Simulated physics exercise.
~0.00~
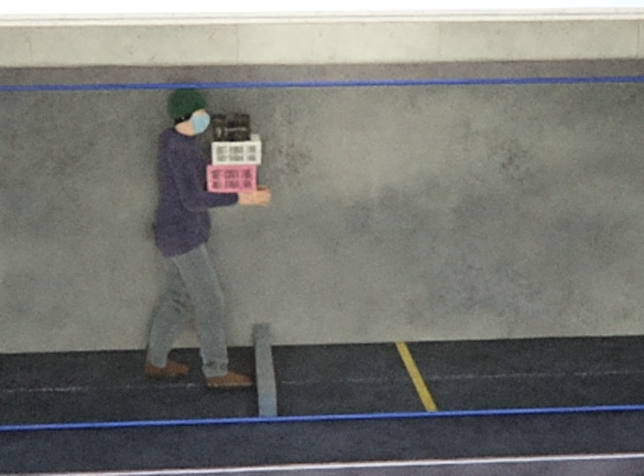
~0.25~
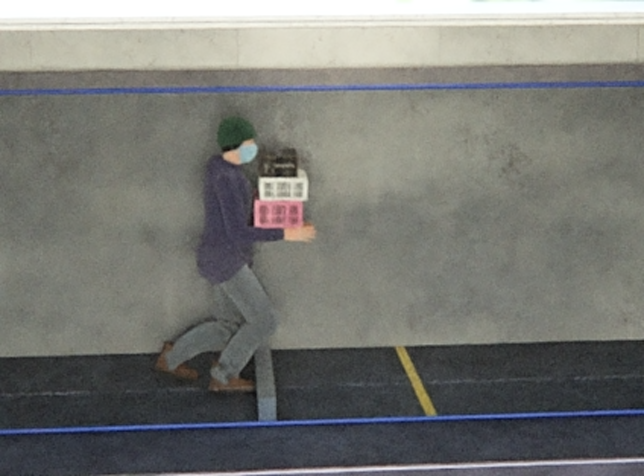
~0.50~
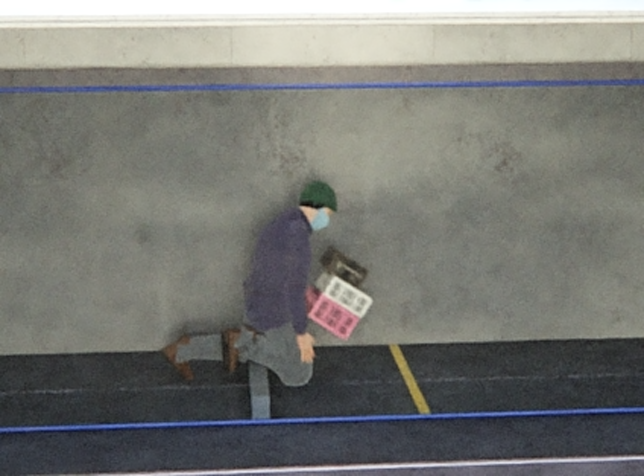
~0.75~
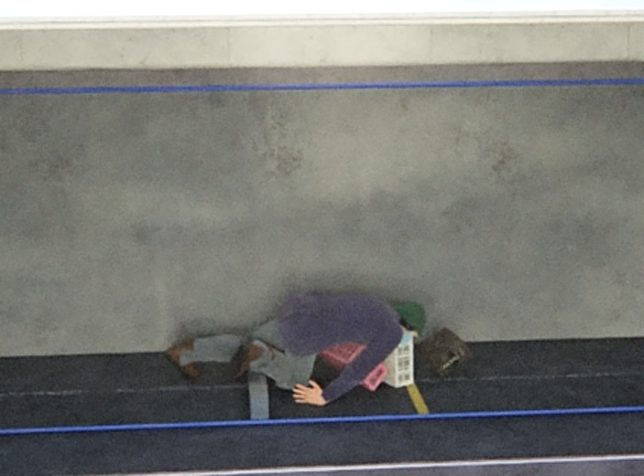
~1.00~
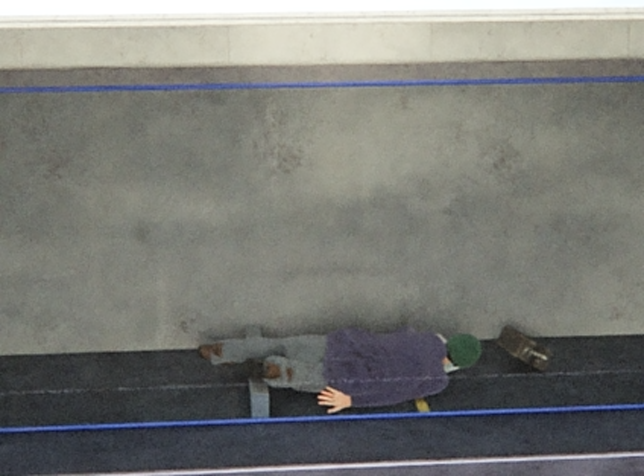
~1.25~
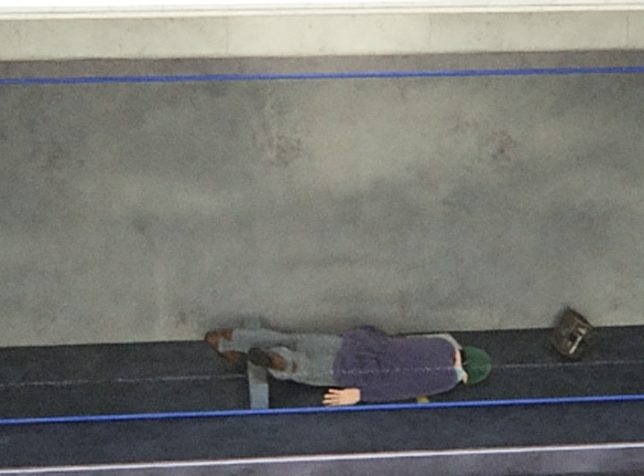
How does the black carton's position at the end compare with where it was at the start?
At the start the black carton is on top of the stack in the person's arms, on the left and short of the yellow line. At the end it is down near the floor on the right, tipped over and well past the yellow line, beyond the person's head.
